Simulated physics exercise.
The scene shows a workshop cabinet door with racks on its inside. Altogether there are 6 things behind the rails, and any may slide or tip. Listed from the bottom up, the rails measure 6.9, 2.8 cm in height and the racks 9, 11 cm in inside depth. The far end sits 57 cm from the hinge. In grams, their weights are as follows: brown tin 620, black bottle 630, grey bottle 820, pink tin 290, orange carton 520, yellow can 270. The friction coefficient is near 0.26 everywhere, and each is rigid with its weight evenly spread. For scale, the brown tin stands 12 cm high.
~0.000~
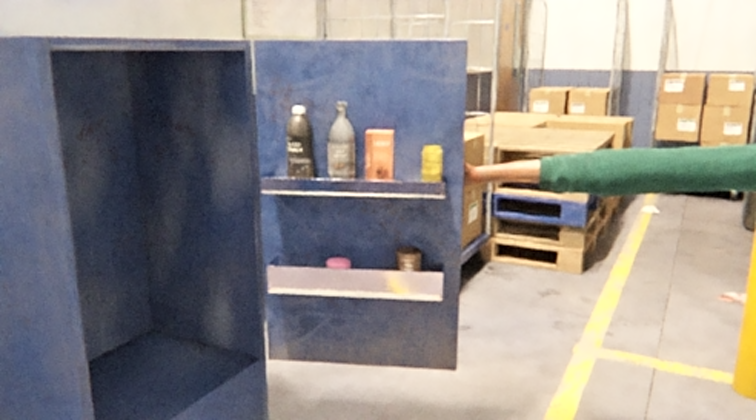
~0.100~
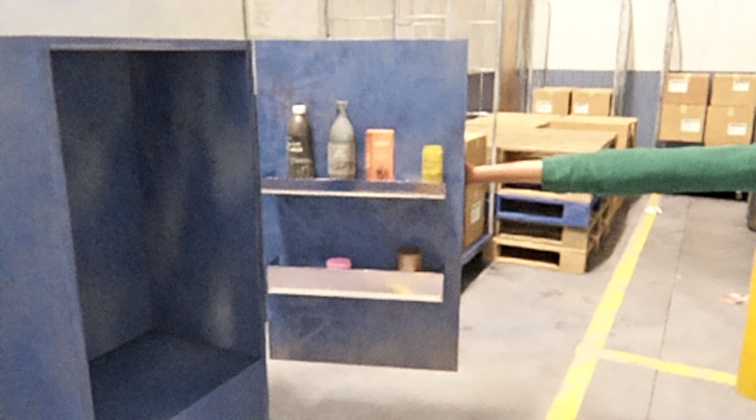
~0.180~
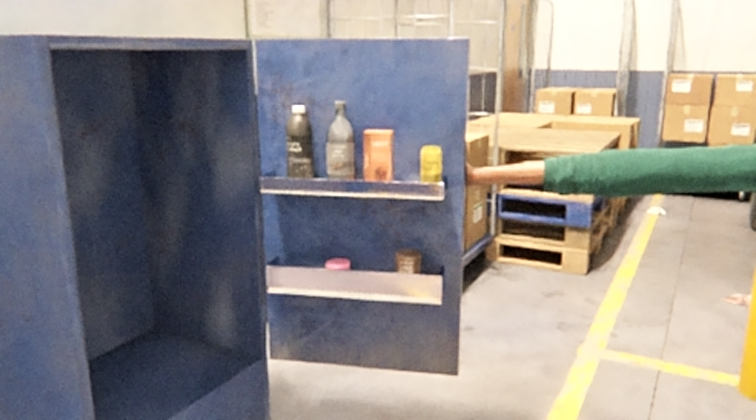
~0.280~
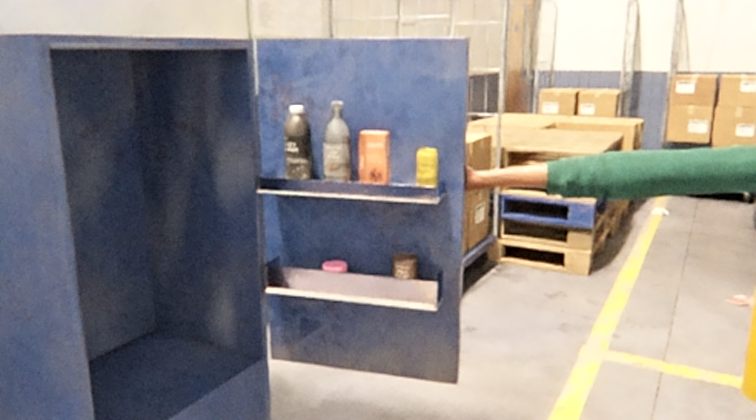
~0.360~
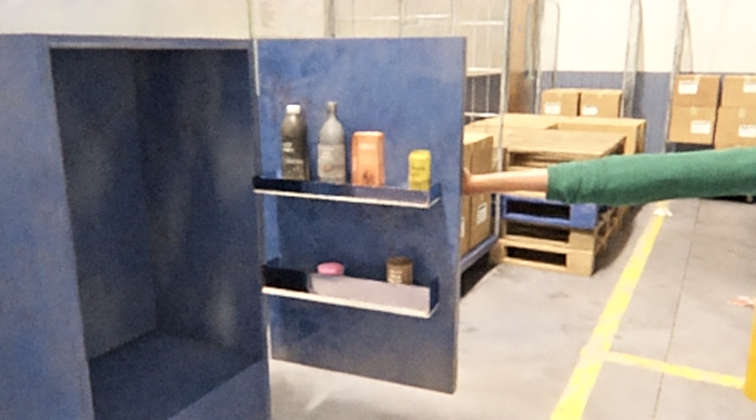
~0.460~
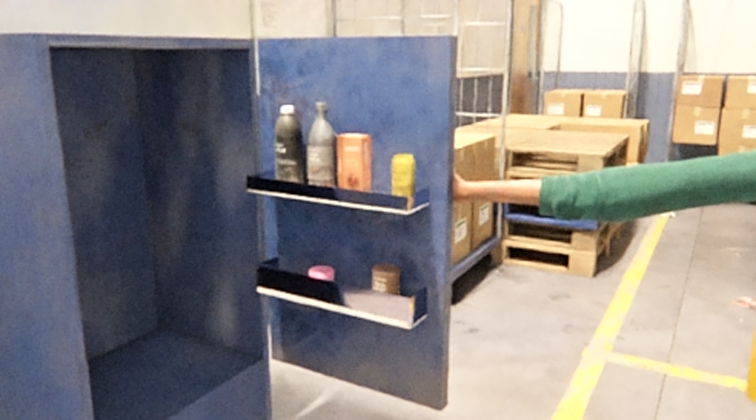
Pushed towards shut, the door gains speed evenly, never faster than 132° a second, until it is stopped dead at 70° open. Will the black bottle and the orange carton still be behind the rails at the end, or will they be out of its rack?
My prediction: Black bottle: Still there, orange carton: Gone.
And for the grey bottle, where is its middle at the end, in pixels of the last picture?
Near (292, 150).
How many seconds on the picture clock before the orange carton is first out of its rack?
About 0.7 seconds.
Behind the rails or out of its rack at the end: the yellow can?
Yellow can: Goes out of bounds.
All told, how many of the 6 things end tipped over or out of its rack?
All told, 2.
By 0.96 s, door at 70°; orange carton and yellow can now out of its rack; grey bottle tilted 4°.
By 1.16 s, door at 70°.
When it is over (1.7 s), out of its rack, orange carton and yellow can; the other 4 within 5 cm of the start. In the last view, black bottle near (269, 148).
